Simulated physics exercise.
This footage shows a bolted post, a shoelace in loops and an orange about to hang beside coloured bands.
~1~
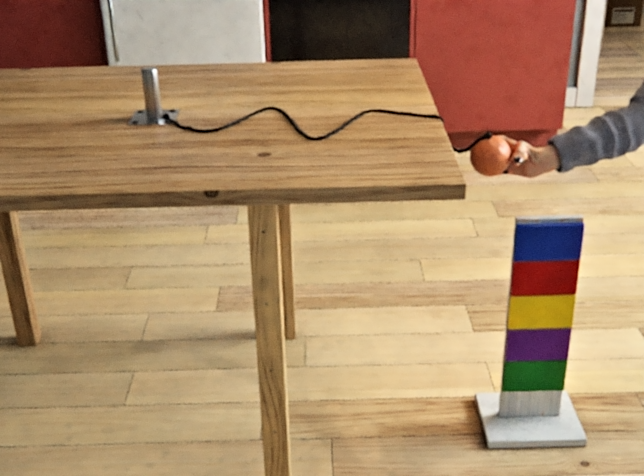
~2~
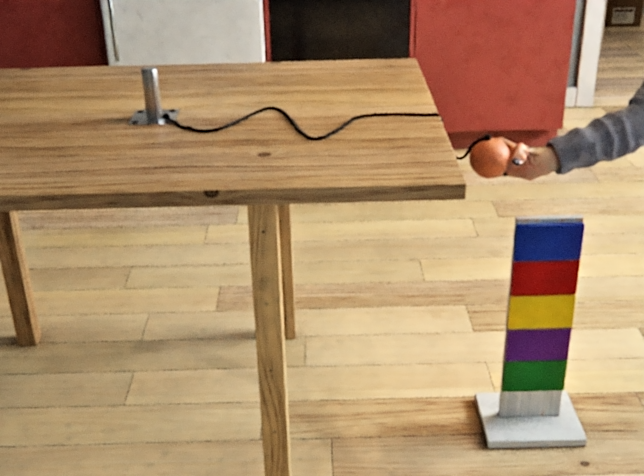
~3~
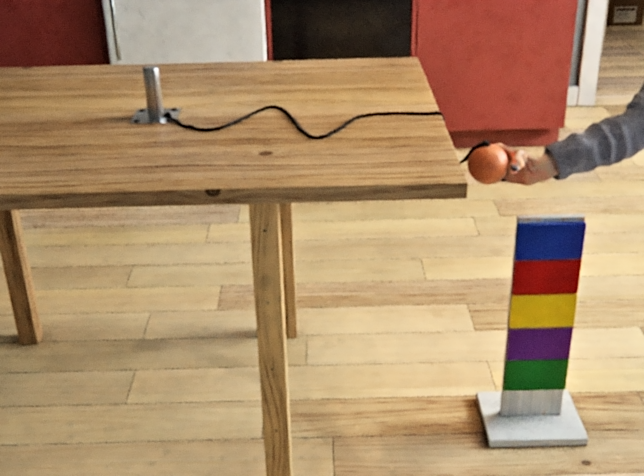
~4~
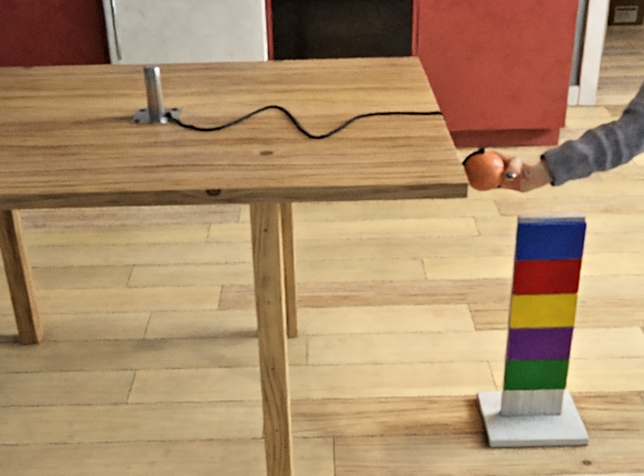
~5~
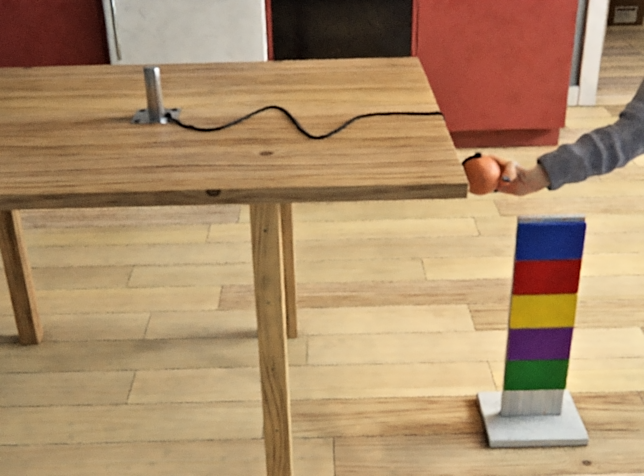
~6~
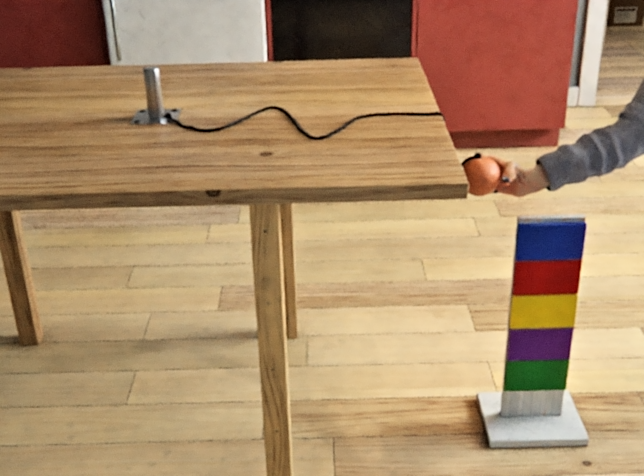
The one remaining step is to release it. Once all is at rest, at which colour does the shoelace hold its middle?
At purple.
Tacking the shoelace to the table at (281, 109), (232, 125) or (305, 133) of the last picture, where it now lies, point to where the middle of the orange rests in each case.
That would be (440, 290) for the first, (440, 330) for the second and (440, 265) for the third.
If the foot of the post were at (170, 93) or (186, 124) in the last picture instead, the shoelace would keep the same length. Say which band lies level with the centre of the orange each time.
For the first it would be purple, for the second green.
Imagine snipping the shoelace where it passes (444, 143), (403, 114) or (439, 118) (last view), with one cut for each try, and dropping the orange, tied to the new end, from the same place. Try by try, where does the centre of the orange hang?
In order, roughly (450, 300), (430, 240) and (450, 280).
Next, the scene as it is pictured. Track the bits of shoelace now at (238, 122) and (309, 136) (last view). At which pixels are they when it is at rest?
First one close to (271, 118), second close to (424, 122).
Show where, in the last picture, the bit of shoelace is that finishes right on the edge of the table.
That spot lies near (325, 137).
Soon after, orange near (404, 340); level with purple.
After that, orange near (453, 352); level with purple.
In the end, orange near (430, 349); level with purple. The shoelace holds its middle at purple.
